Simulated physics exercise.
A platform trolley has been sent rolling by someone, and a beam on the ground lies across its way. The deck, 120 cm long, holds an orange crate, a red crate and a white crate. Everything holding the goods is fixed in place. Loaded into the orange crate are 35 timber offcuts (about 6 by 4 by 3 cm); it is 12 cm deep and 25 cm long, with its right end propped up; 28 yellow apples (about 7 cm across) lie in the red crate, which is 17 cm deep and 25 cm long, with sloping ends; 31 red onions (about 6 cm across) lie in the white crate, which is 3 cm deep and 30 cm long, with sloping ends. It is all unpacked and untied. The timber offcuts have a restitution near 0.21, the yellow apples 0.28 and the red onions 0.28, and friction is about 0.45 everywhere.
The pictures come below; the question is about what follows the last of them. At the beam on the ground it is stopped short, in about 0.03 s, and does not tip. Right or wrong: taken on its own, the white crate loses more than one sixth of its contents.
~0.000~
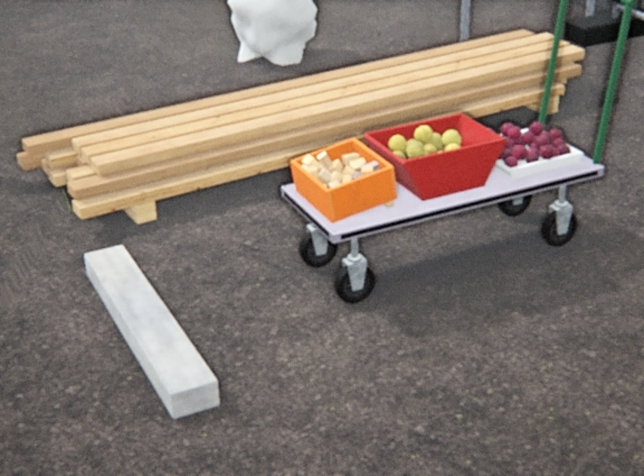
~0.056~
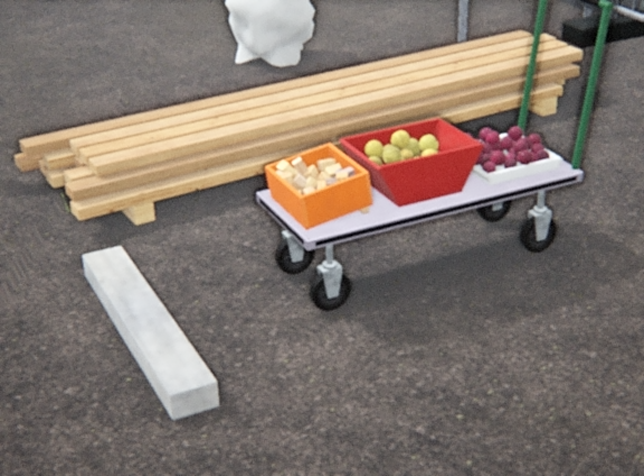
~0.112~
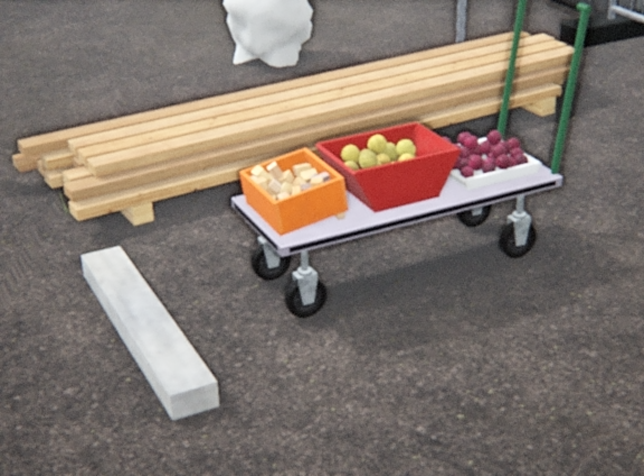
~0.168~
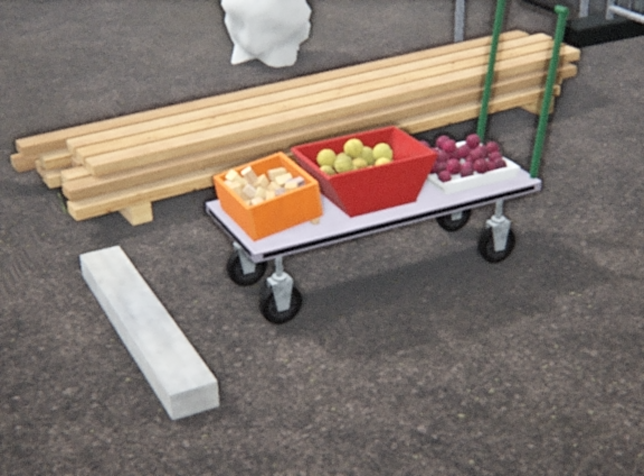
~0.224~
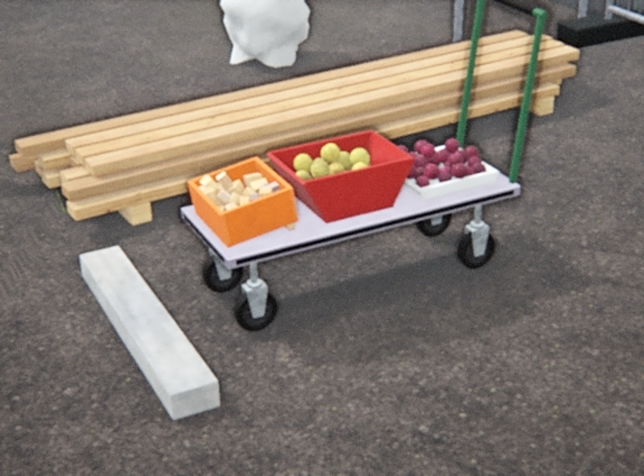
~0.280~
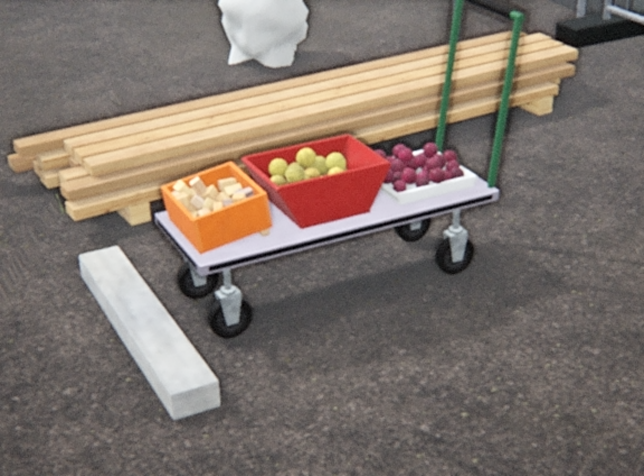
Right.
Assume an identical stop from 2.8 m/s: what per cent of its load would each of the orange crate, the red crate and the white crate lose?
In that case the orange crate sheds 10 per cent of its load, the red crate 10 per cent, and the white crate 40 per cent.
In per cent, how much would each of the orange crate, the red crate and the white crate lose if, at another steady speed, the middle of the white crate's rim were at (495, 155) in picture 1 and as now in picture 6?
Orange crate 0, red crate 0, white crate 10 per cent.
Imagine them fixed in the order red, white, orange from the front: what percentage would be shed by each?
In that arrangement the orange crate sheds 0 per cent of its load, the red crate 0 per cent, and the white crate 30 per cent.
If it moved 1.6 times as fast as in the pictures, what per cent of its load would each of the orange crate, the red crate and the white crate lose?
Orange crate 10, red crate 10, white crate 40 per cent.
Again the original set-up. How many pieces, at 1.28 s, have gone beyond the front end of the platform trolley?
Some 1 pieces.
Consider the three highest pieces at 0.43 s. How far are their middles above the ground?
Roughly 54 centimetres.
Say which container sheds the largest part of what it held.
That's the white crate.
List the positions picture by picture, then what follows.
In the first picture (each is followed by its nearest rim corner in this view; the camera moves round a little), white crate, (511, 169); orange crate, (329, 190); 61 cm short of the stop; none out.
The second picture shows white crate, (489, 175); orange crate, (303, 196); 51 cm short of the stop.
The third picture shows white crate, (467, 179); orange crate, (277, 202); 41 cm short of the stop.
The fourth picture shows white crate, (444, 184); orange crate, (250, 207); 31 cm short of the stop.
The fifth picture shows white crate, (422, 189); orange crate, (223, 213); 21 cm short of the stop.
The sixth picture shows white crate, (399, 194); orange crate, (195, 219); 11 cm short of the stop; none out.
After 0.33 s, contact.
After 0.43 s, orange crate 35 in, 0 out, red crate 28 in, 0 out and white crate 28 in, 3 out.
After 0.55 s, orange crate 34 in, 1 out, red crate 28 in, 0 out and white crate 23 in, 8 out.
After 0.78 s, orange crate 34 in, 1 out, red crate 28 in, 0 out and white crate 22 in, 9 out.
Outcome (at 1.28 s), orange crate 34 in, 1 out, red crate 28 in, 0 out and white crate 21 in, 10 out. Asked share, 10 of 31, 32 per cent.
